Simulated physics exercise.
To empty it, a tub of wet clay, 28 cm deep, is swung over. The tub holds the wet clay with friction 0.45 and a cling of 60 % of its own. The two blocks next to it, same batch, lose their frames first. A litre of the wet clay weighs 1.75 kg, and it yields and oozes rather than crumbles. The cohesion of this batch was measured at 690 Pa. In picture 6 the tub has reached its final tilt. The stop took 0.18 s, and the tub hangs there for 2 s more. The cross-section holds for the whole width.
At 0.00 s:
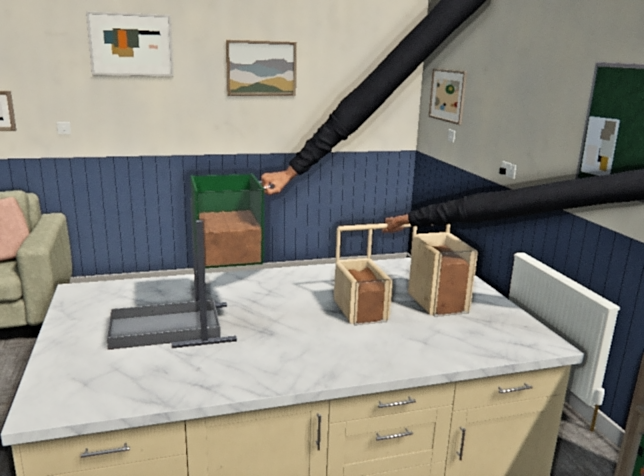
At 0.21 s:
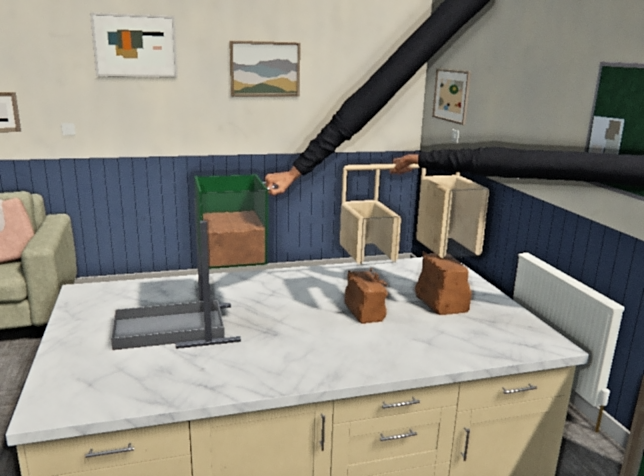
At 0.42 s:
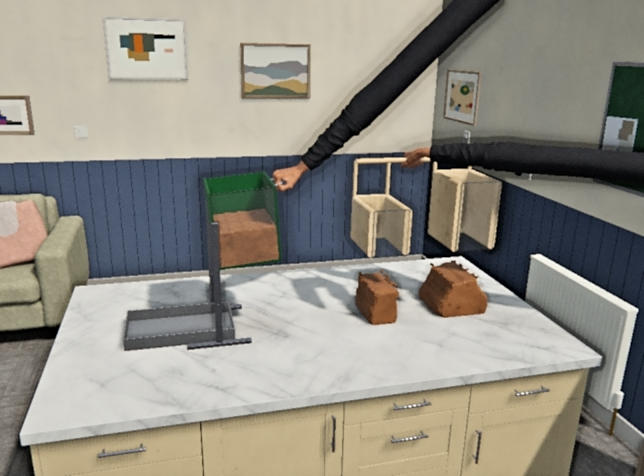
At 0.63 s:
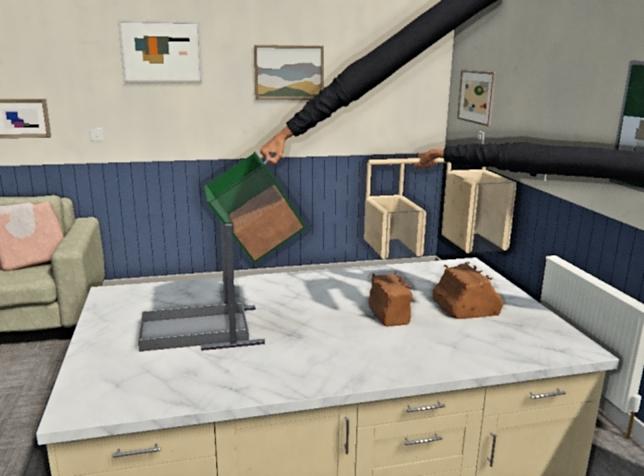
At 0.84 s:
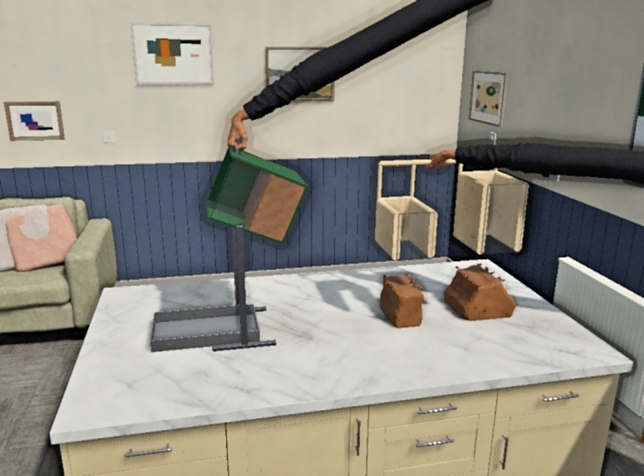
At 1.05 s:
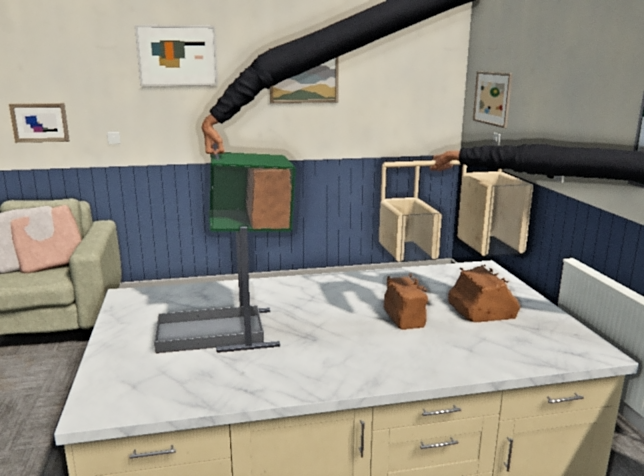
The clip opens on a green tub of brown clay on a stand, beside two clay-filled wooden boxes. One hand lifts the boxes away, and the taller right block slumps lower while the smaller keeps its height. Another hand swings the tub leftward nearly onto its side, the clay staying inside.
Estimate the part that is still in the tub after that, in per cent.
Expect roughly 100 %.
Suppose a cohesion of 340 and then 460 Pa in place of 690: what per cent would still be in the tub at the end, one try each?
In turn about 100 %, 100 %.
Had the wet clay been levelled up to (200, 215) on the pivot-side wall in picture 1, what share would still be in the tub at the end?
Then about 100 %.
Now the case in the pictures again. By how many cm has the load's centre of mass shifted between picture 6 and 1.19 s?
About 2 cm.
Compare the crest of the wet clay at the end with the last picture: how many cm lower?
Roughly 5 cm.
After 1.19 s, the tub is at 86 degrees and holds 100 %.
After 1.36 s, the tub is at 86 degrees and holds 100 %.
After 1.53 s, the tub is at 86 degrees and holds 100 %.
After 1.70 s, the tub is at 86 degrees and holds 100 %.
After 3.05 s, at the end, the tub is at 86 degrees and holds 100 %.
